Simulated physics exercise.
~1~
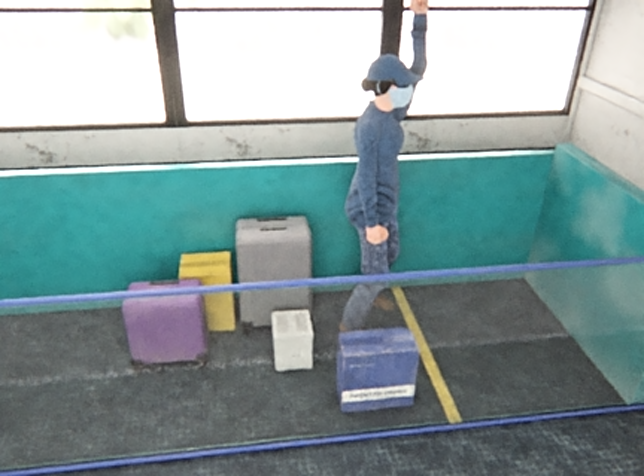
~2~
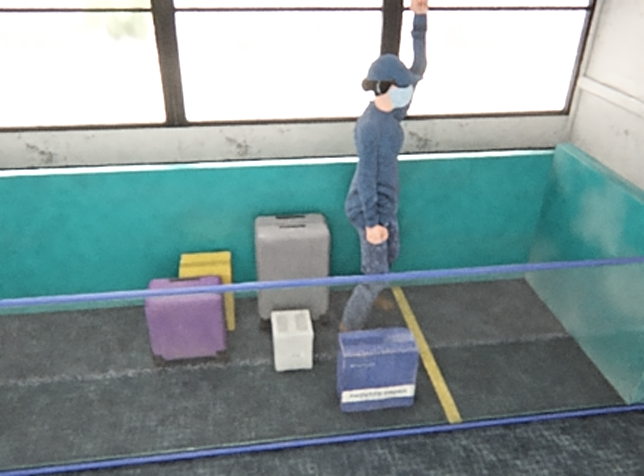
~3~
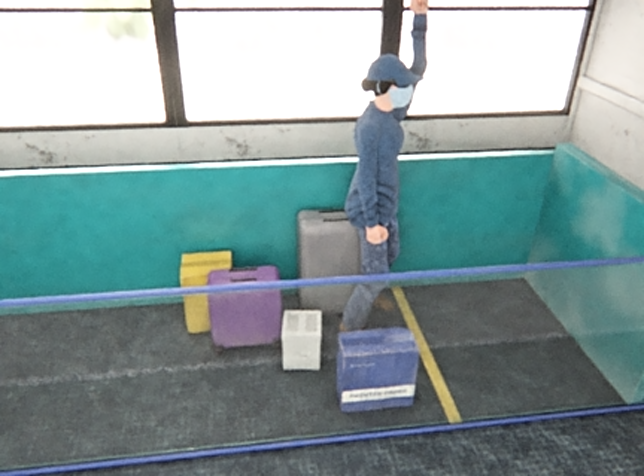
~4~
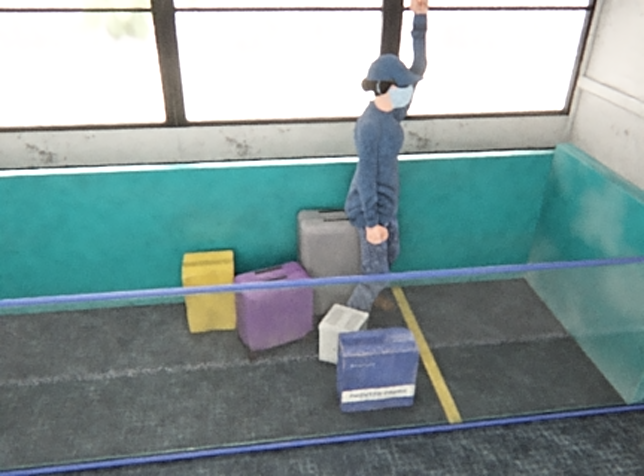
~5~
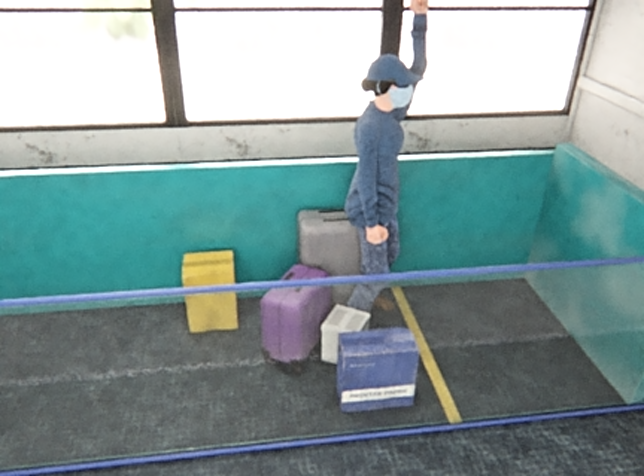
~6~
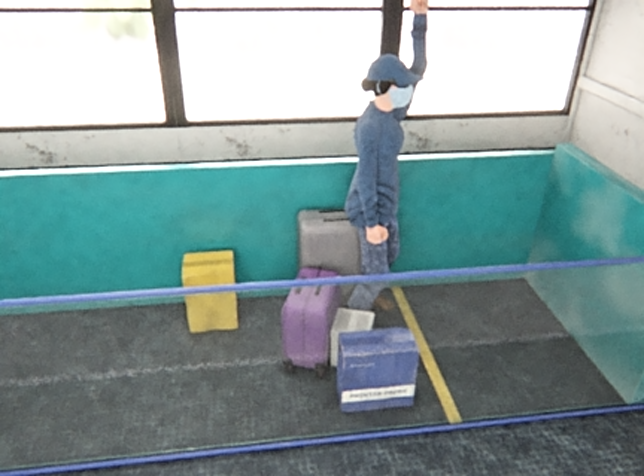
On a shuttle, purple and grey cases roll right, nudging a white tub, stopping before the yellow line.
